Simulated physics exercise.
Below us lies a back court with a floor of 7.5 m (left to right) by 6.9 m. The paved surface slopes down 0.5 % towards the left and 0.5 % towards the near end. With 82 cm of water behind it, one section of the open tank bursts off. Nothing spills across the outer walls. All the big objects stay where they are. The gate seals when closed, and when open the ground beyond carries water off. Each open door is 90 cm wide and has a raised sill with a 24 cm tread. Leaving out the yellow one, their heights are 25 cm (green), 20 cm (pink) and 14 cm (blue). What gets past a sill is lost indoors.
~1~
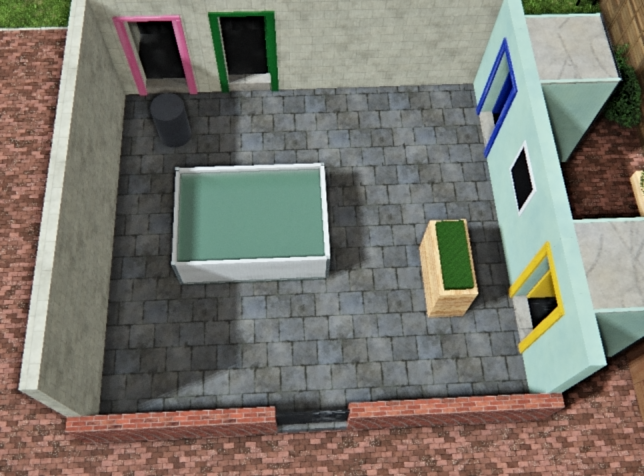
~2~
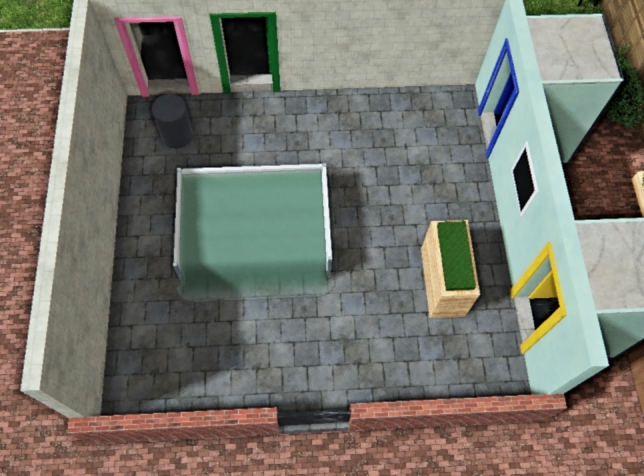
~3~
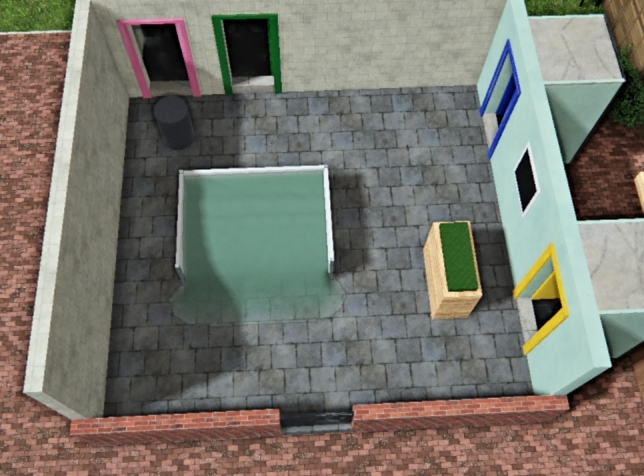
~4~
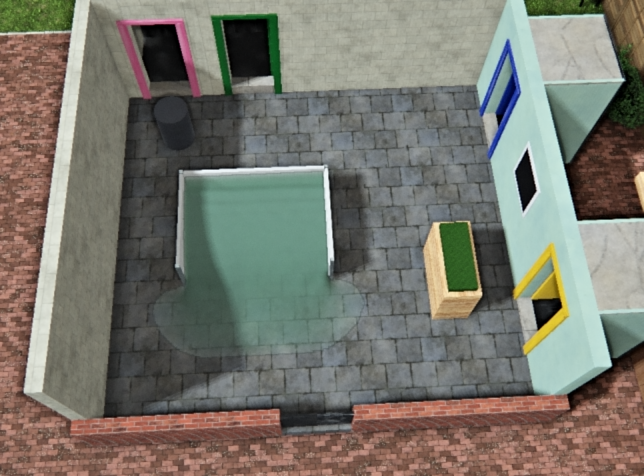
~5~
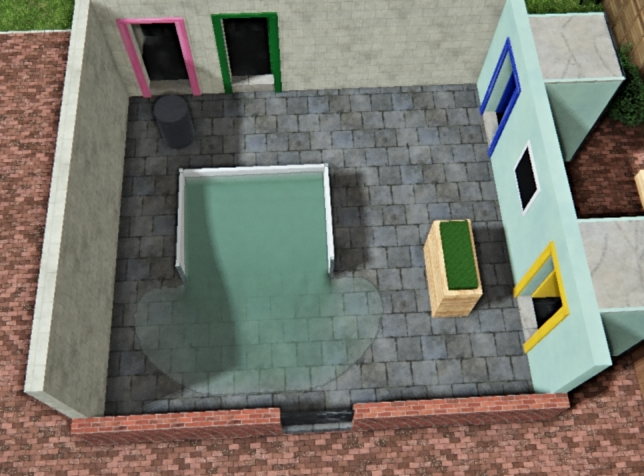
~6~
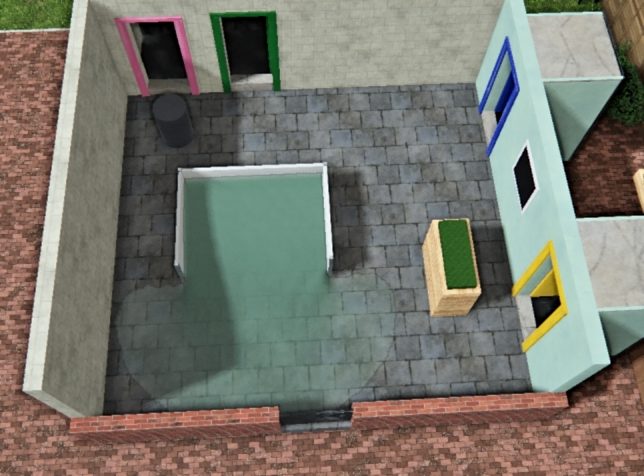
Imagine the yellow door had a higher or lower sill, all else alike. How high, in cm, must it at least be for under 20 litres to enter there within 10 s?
Close to 21 cm is just enough.
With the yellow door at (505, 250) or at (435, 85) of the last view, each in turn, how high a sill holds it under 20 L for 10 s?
Roughly 5.5 and 10.5 cm.
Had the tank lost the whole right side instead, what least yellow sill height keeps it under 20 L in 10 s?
About 14.5 cm.
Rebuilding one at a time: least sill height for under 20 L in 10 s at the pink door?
About 16 cm at pink.
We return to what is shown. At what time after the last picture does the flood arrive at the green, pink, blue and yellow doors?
Arrival: Green 3.8 s, pink 3.4 s, blue 3.4 s, yellow 1.8 s.
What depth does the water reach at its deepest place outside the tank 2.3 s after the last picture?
Up to some 41 cm.
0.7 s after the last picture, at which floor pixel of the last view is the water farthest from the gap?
Around (448, 406).
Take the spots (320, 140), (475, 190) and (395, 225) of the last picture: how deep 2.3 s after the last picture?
About 0, 0 and 0 cm.
Then, 0.7 s after the last picture water covers 30 % of the floor, deepest (56 cm) near (250, 407); it has not reached the yellow door.
Then, 2.3 s after the last picture water covers 40 % of the floor, deepest (41 cm) near (103, 425); 23 cm at the yellow door, 5 litres in over its 11 cm sill.
Then, 9.3 s after the last picture water covers 100 % of the floor, deepest (16 cm) near (484, 155); 7 cm at the yellow door, 125 litres in over its 11 cm sill.
At the yellow door as built, the water peaked near 26 cm, 2.9 s after the last picture.
Run again over the same 10 s with other heights there, 36 litres in over 18.5 cm, 6 litres over 25 cm. The limit of 20 litres is kept from about 21 cm up.
